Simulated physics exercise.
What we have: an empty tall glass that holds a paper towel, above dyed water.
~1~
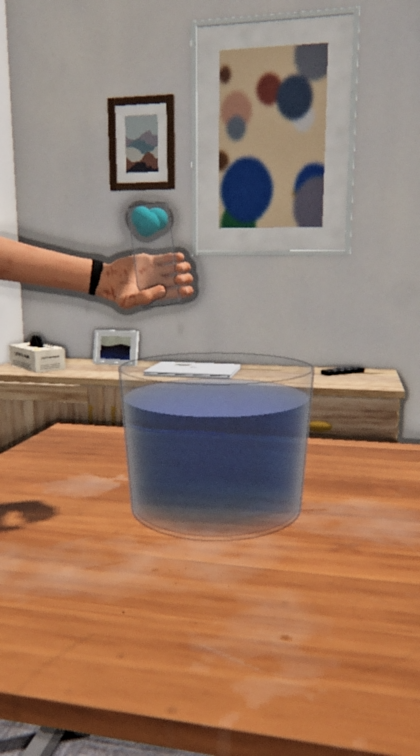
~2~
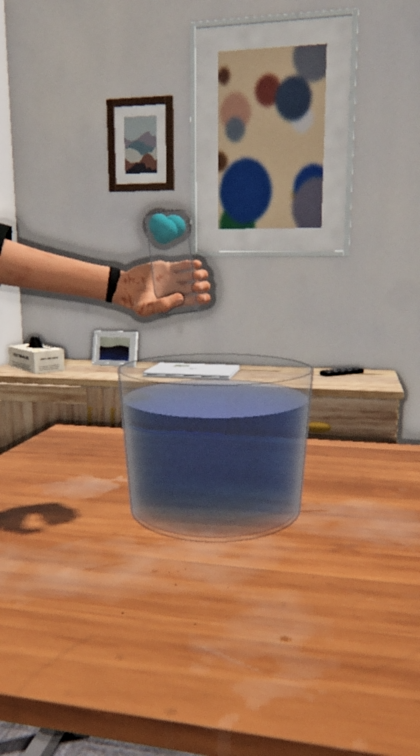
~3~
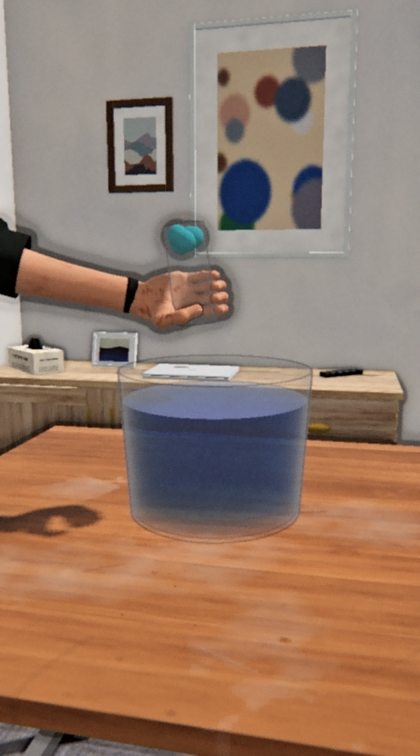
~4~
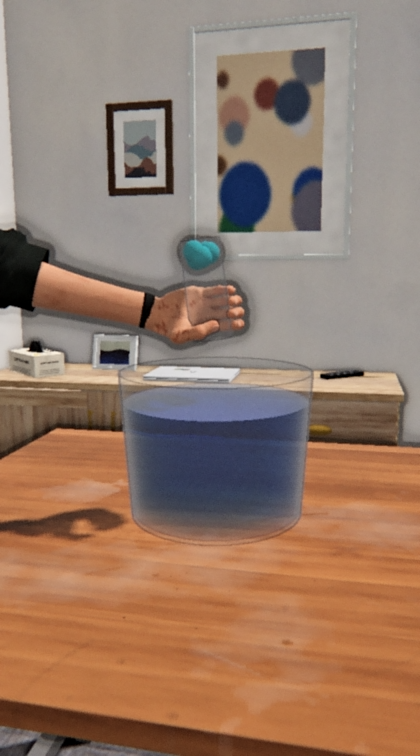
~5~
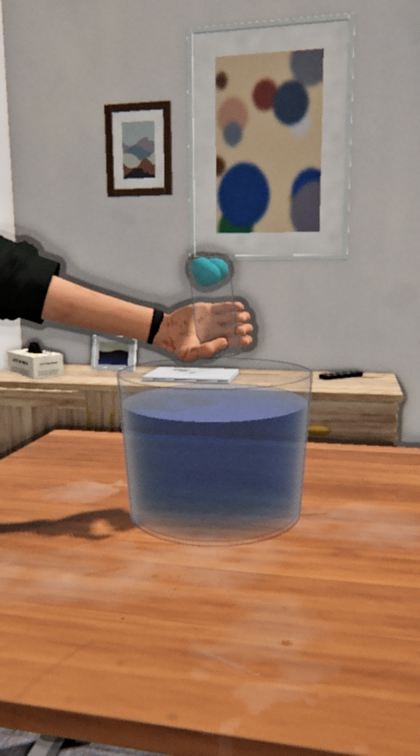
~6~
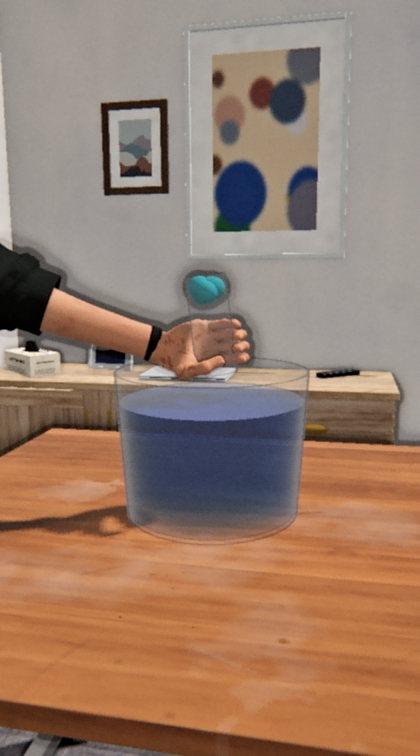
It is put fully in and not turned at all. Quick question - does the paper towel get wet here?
It stays safe.
Soon after, the tall glass enters the dyed water.
Later, air is trapped inside and holds the level down.
In the end, the tall glass is under, still full of air, and the paper towel is dry.
